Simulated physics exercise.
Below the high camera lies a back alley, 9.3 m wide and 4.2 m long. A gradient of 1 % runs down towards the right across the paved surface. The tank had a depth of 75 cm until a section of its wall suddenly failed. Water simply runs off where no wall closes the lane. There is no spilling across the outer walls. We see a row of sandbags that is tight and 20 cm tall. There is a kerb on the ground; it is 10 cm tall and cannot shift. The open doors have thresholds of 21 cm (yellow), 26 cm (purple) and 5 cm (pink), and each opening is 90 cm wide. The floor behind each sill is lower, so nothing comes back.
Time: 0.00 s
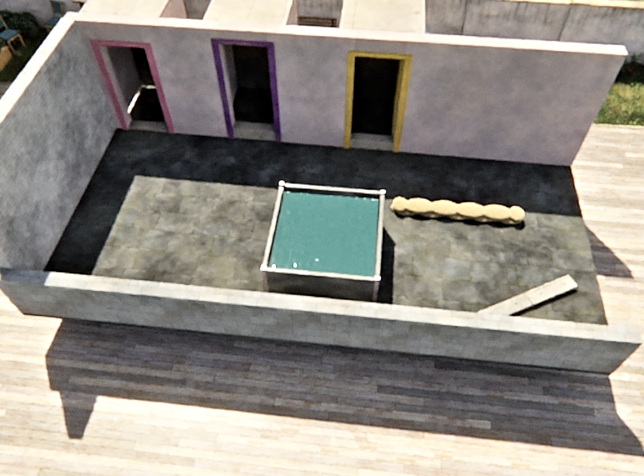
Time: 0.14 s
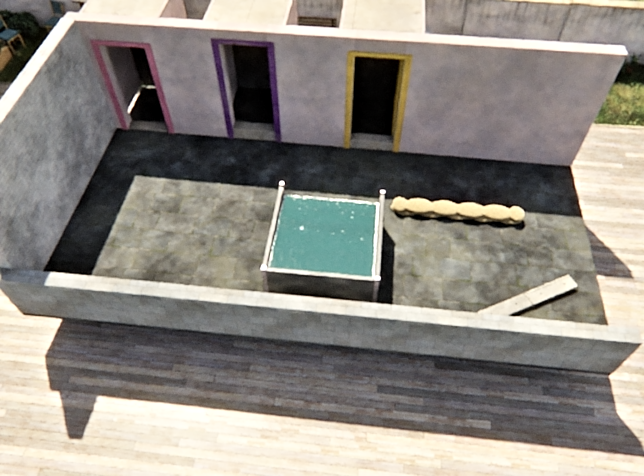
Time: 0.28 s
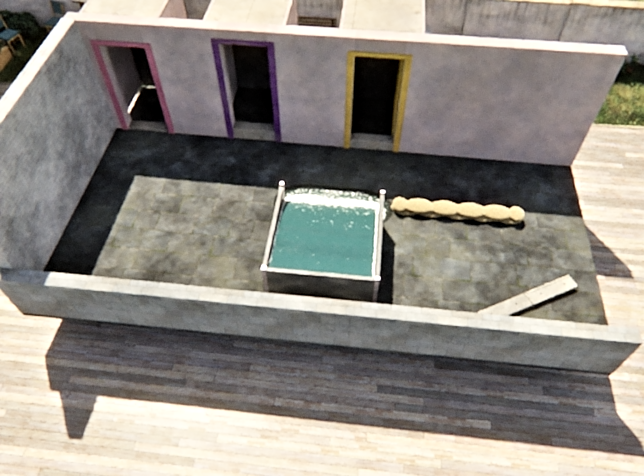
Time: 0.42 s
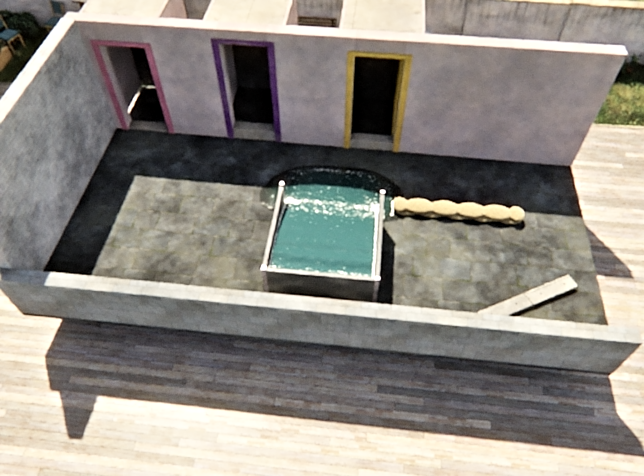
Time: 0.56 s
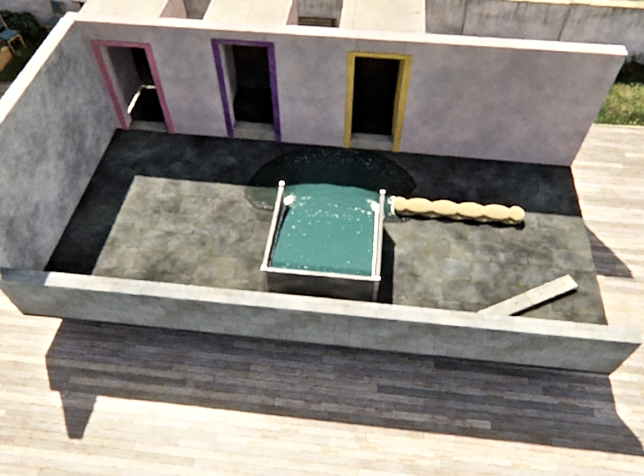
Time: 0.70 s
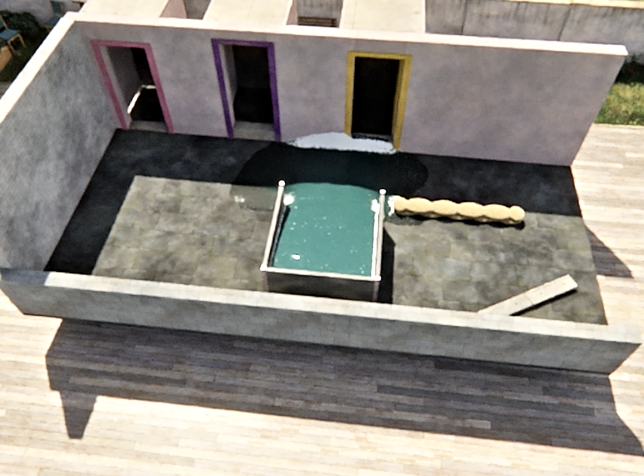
In a sunlit, walled back alley with pink, purple and yellow doorways, a square tank holds still green water. The tank's far side opens and water pours out, foaming white at the gap. A dark sheet spreads across the paving towards the back wall, reaching it in froth near the yellow doorway.
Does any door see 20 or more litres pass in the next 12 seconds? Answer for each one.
Answer per door: The yellow door, yes; the purple door, no; the pink door, yes.
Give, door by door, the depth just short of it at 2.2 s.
In centimetres, the yellow door gives 33, the purple door 19 and the pink door 6.
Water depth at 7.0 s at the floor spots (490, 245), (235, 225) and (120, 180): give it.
In that order: 0, 1 and 6 cm.
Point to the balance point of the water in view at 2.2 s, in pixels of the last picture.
Around (333, 187) in the last picture.
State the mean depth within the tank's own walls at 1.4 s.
Depth, averaged: Around 33 centimetres.
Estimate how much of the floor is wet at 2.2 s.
Around 35 per cent wet.
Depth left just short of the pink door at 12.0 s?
About 1.5 cm.
After 1.4 s water covers 20 % of the floor and is deepest (46 cm) near (333, 153); yellow door 41 cm at the sill, 59 L in, purple door 20 cm at the sill, 0 L in, pink door not reached.
After 2.2 s water covers 35 % of the floor and is deepest (34 cm) near (368, 150); yellow door 33 cm at the sill, 137 L in, purple door 19 cm at the sill, 0 L in, pink door 6 cm at the sill, 0 L in.
After 3.5 s water covers 55 % of the floor and is deepest (20 cm) near (119, 141); yellow door 16 cm at the sill, 163 L in, purple door 11 cm at the sill, 0 L in, pink door 7 cm at the sill, 1 L in.
After 7.0 s water covers 70 % of the floor and is deepest (10 cm) near (64, 295); yellow door 6 cm at the sill, 164 L in, purple door 4 cm at the sill, 0 L in, pink door 7 cm at the sill, 34 L in.
After 12.0 s water covers 80 % of the floor and is deepest (8 cm) near (248, 295); yellow door 4 cm at the sill, 164 L in, purple door 5 cm at the sill, 0 L in, pink door 2 cm at the sill, 37 L in.
